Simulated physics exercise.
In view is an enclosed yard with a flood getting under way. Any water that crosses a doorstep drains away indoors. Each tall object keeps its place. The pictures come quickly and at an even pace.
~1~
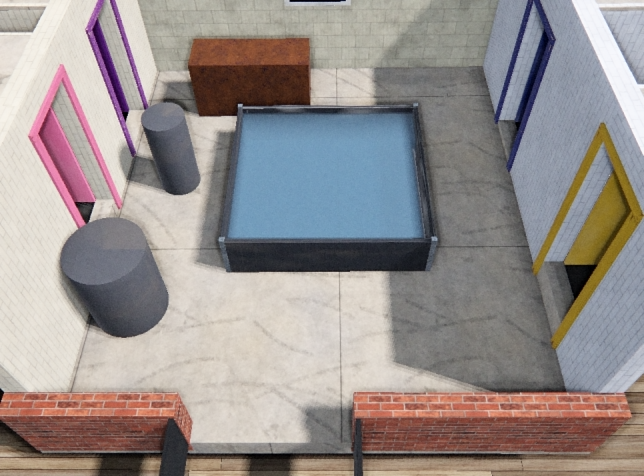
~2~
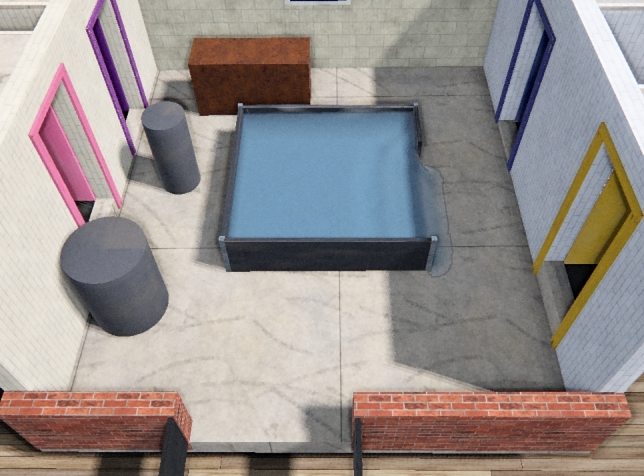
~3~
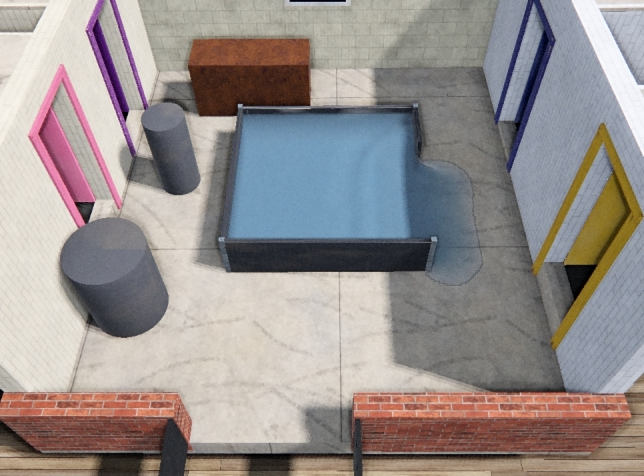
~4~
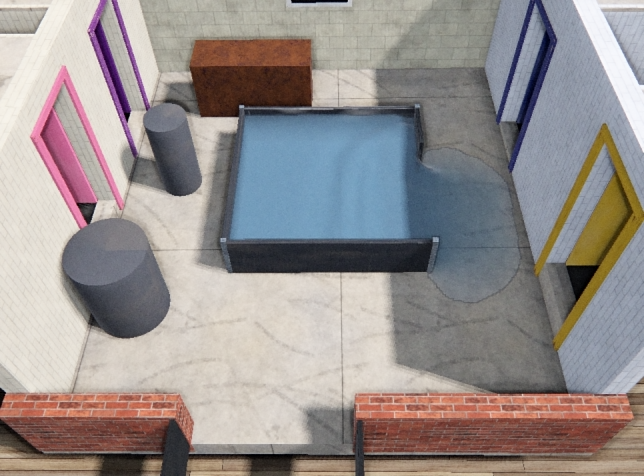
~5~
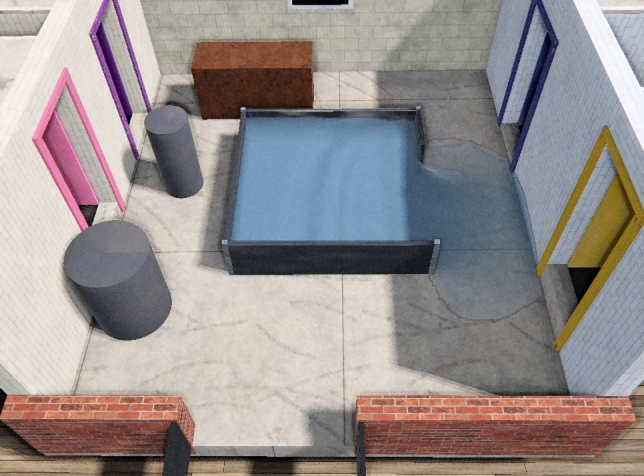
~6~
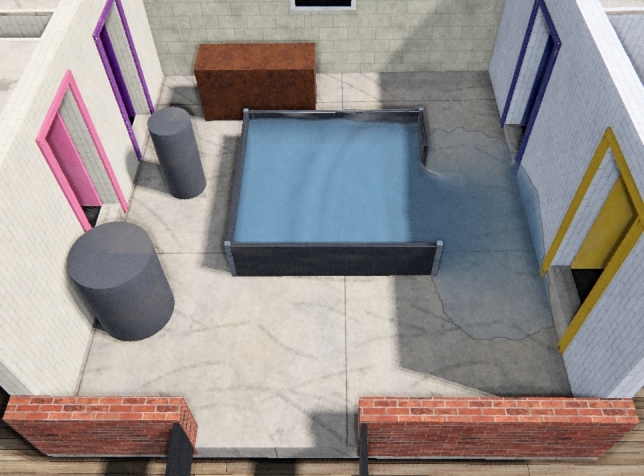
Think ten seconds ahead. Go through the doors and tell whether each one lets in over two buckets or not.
Purple door: Over two buckets; pink door: Two buckets or fewer; yellow door: Two buckets or fewer; blue door: Over two buckets.
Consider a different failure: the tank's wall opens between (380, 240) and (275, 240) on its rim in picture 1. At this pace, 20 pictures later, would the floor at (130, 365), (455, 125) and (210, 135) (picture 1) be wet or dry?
Submerged, unwetted, unwetted.
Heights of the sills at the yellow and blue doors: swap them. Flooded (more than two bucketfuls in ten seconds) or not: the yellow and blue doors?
As I read it, the yellow door tops the limit, while the blue door misses the mark.
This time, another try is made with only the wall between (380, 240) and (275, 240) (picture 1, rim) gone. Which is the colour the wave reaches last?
The purple-painted one.
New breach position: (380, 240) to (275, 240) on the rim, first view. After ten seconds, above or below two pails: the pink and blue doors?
Pink door: Below the limit; blue door: Below the limit.
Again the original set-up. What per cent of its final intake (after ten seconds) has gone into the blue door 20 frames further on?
Roughly 75 percent.
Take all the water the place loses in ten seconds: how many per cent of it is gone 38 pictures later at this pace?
Roughly 40 percent.
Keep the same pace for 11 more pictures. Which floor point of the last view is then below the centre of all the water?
I'd mark it close to (402, 222).
A moment on, water covers 20 % of the floor; the purple door not reached, the pink door not reached, the yellow door wet at the sill, nothing in, the blue door under two buckets in.
Next, water covers 30 % of the floor; the purple door not reached, the pink door not reached, the yellow door wet at the sill, nothing in, the blue door over two buckets in.
Then, water covers 60 % of the floor; the purple door not reached, the pink door not reached, the yellow door wet at the sill, nothing in, the blue door over two buckets in.
Later, water covers 95 % of the floor; the purple door wet at the sill, nothing in, the pink door wet at the sill, nothing in, the yellow door wet at the sill, nothing in, the blue door over two buckets in.
In the end, water covers 100 % of the floor; the purple door over two buckets in, the pink door wet at the sill, nothing in, the yellow door wet at the sill, nothing in, the blue door over two buckets in.
